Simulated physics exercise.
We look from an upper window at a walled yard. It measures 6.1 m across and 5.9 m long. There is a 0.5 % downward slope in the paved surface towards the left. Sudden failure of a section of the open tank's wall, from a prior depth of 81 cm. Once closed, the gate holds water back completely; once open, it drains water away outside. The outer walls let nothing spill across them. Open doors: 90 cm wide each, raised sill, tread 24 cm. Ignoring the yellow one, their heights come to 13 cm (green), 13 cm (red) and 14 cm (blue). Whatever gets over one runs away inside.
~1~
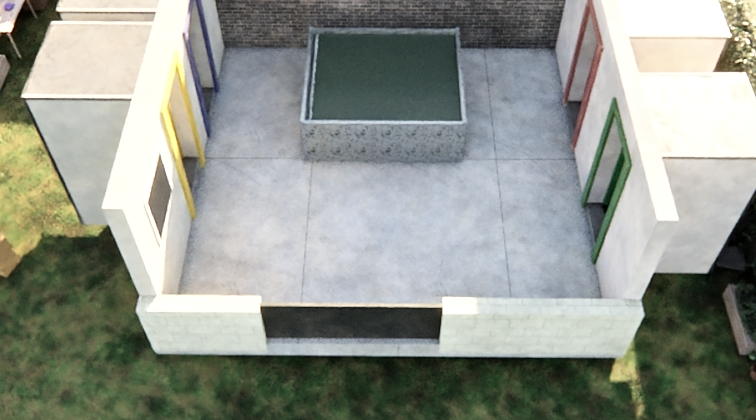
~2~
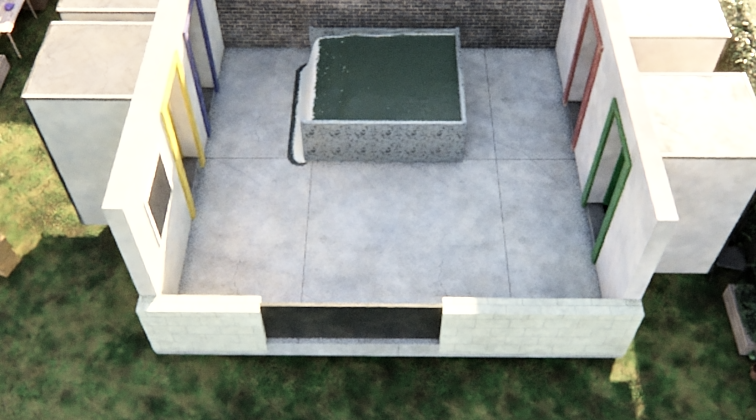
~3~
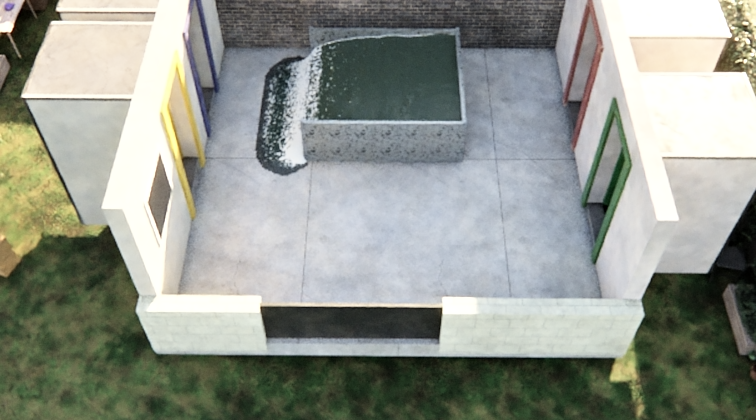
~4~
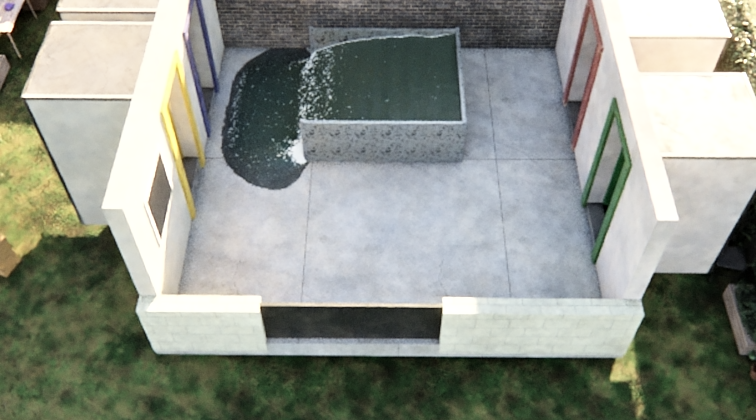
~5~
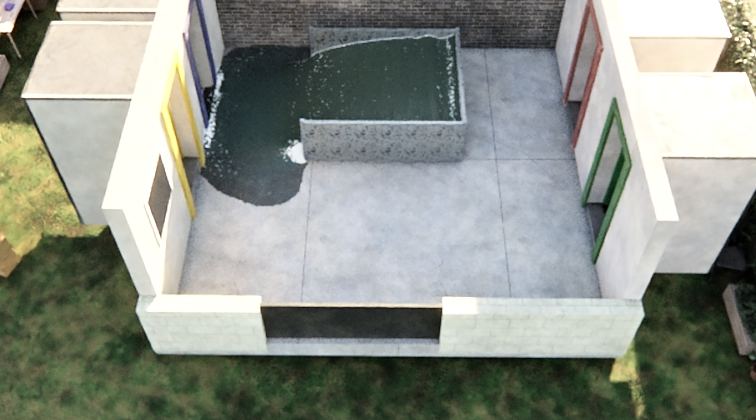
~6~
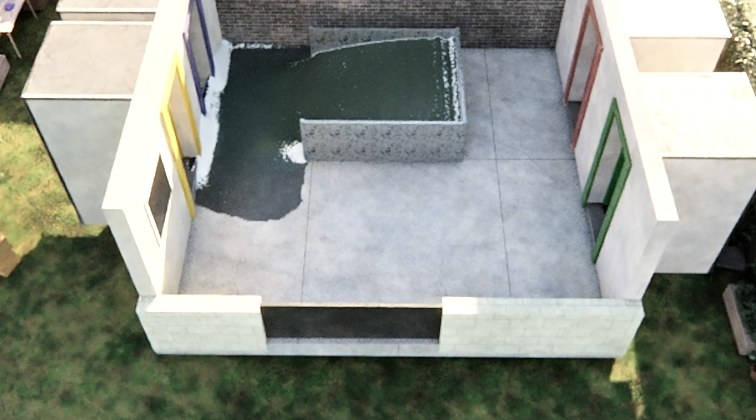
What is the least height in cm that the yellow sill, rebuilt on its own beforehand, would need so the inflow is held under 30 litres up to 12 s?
Around 25 cm would be enough.
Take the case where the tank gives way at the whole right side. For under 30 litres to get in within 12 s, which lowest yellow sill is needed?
Then the minimum is about 10.5 cm.
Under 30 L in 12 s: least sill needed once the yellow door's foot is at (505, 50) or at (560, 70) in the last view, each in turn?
First place around 7.5 cm, second around 20 cm.
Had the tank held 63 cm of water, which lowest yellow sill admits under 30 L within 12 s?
It would take a step of about 18 cm.
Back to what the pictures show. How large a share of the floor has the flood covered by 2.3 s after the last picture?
Some 45 per cent of it.
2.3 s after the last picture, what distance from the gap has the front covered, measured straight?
It gets close to 4.6 metres out.
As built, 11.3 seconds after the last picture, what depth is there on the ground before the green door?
Lab note: Depth approx. 9.0 cm.
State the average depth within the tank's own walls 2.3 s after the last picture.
It averages roughly 19 centimetres.
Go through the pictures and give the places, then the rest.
The open tank at (384, 77) is whole and still, 81 cm deep; the yellow door at (186, 146) is dry, in the first frame.
The front is at (292, 155), 0.3 m from the gap at (311, 101); 0.5 m2 of floor is wet, 81 cm left at the back, in the second frame.
The gap is at (311, 102), the front 0.8 m out at (261, 147); the back of the open tank holds 81 cm, in the third frame.
Water pours out at (311, 103) and has run 1.3 m, to (228, 149); about 12 cm deep outside, 81 cm at the back, in the fourth frame.
Water pours out at (311, 103) and has run 1.8 m, to (201, 122); about 11 cm deep outside, 74 cm at the back, in the fifth frame.
Water pours out at (311, 103) and has run 1.9 m, to (194, 122); about 13 cm deep outside, 67 cm at the back; water is at the yellow door at (186, 146), in the sixth frame.
Then, 0.7 s after the last picture water covers 25 % of the floor, deepest (57 cm) near (219, 79); 31 cm at the yellow door, 1 litre in over its 26 cm sill.
Then, 2.3 s after the last picture water covers 45 % of the floor, deepest (38 cm) near (224, 52); 24 cm at the yellow door, 20 litres in over its 26 cm sill.
Then, 11.3 s after the last picture water covers 95 % of the floor, deepest (16 cm) near (460, 53); 9 cm at the yellow door, 21 litres in over its 26 cm sill.
At the yellow door as built, the water peaked near 33 cm, 1.1 s after the last picture.
Run again over the same 12 s with other heights there, 52 litres in over 21.5 cm, 10 litres over 29.5 cm. The limit of 30 litres is kept from about 25 cm up.
